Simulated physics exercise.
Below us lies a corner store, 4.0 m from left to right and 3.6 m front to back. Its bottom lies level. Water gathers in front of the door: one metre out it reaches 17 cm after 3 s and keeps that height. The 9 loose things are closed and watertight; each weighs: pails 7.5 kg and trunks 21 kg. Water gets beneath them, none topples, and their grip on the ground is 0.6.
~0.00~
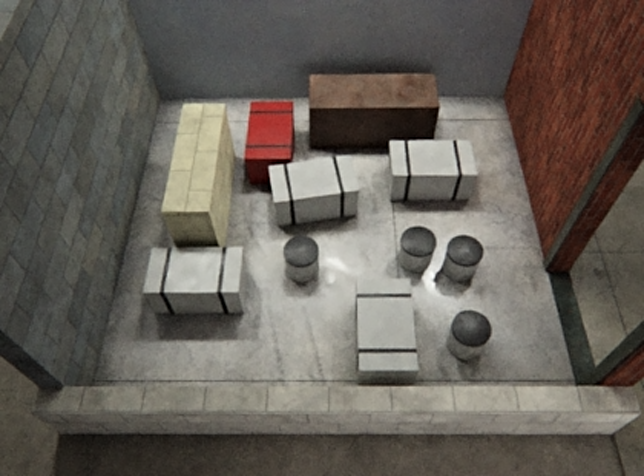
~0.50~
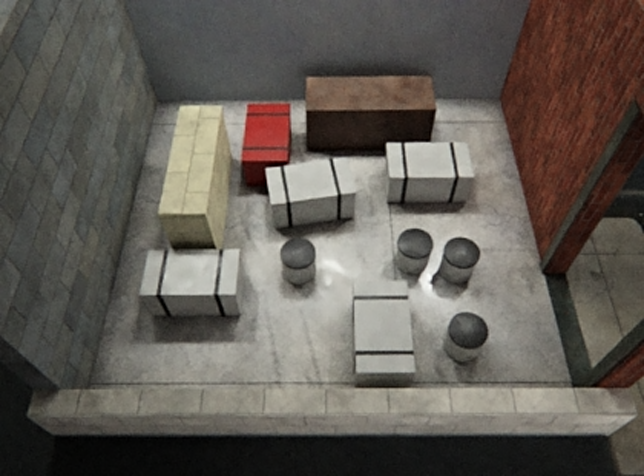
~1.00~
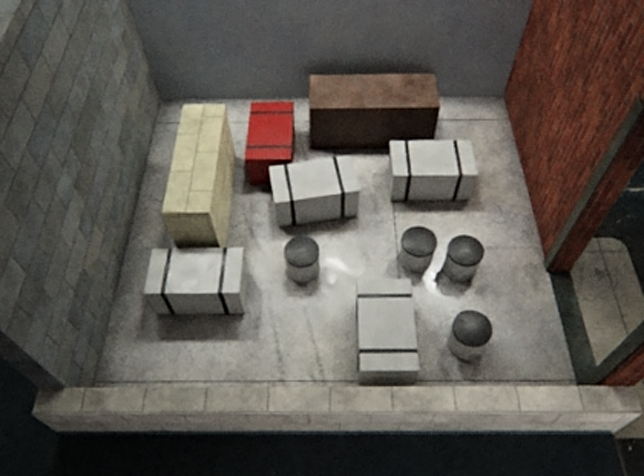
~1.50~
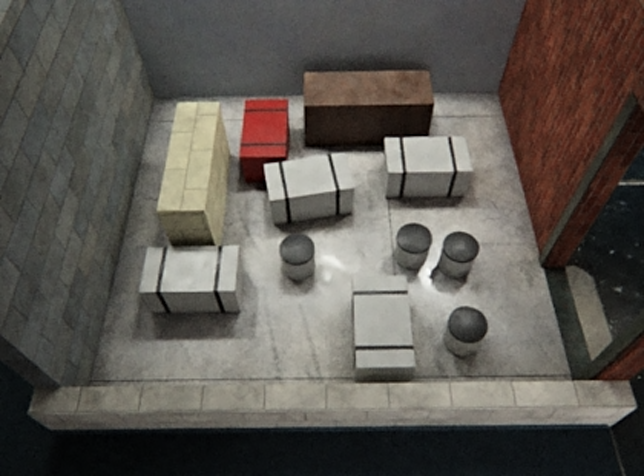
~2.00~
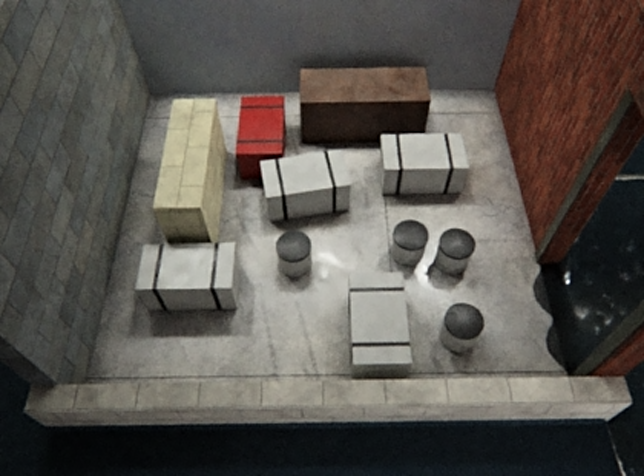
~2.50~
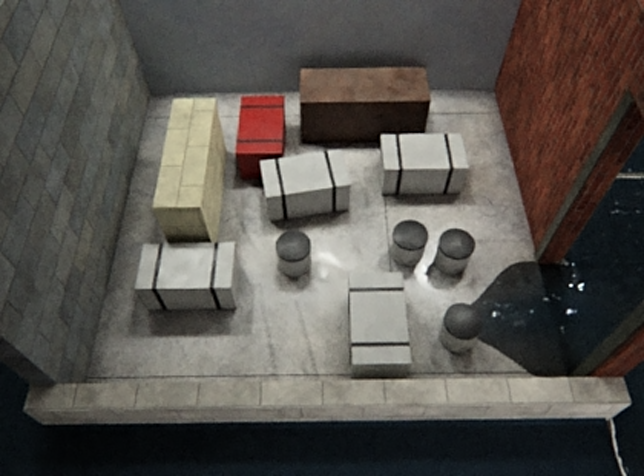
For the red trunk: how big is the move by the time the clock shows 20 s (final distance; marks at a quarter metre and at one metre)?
The red trunk slides a little.
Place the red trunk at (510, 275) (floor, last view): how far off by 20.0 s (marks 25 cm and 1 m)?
It gets carried off.
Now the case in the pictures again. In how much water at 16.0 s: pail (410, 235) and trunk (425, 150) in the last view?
About 9 and 11 cm.
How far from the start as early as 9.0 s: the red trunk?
About 0 cm.
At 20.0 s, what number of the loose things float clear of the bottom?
I count 9.
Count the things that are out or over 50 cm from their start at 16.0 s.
By then 6.
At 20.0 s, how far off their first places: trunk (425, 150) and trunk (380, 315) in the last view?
In turn: 200 cm, 140 cm.
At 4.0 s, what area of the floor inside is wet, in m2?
Some 3.0 m2.
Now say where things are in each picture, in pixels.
The red trunk at (270, 129) rests on the ground; water covers 0.0 m2; 0 of 9 have shifted, in the first frame.
The red trunk at (267, 131), on the bottom; water covers 0.0 m2; 0 of 9 have shifted, in the second frame.
The red trunk at (270, 129) rests on the ground; 0.0 m2 under water; 0 of 9 have shifted, in the third frame.
The red trunk at (264, 127) rests on the ground; 0.0 m2 under water; 0 of 9 have shifted, in the fourth frame.
The red trunk at (261, 124) rests on the ground; 0.0 m2 under water; 0 of 9 have shifted, in the fifth frame.
The red trunk at (261, 124), on the bottom; water covers 0.5 m2; 0 of 9 have shifted, in the sixth frame.
After 4.0 s the red trunk is near (261, 124), 0.0 m from its start, aground; 0 afloat.
After 9.0 s the red trunk is near (261, 124), 0.0 m from its start, aground; 4 afloat.
After 16.0 s the red trunk is near (270, 88), 0.5 m from its start, afloat; 9 afloat.
After 20.0 s the red trunk is near (279, 83), 0.5 m from its start, afloat; 9 afloat.
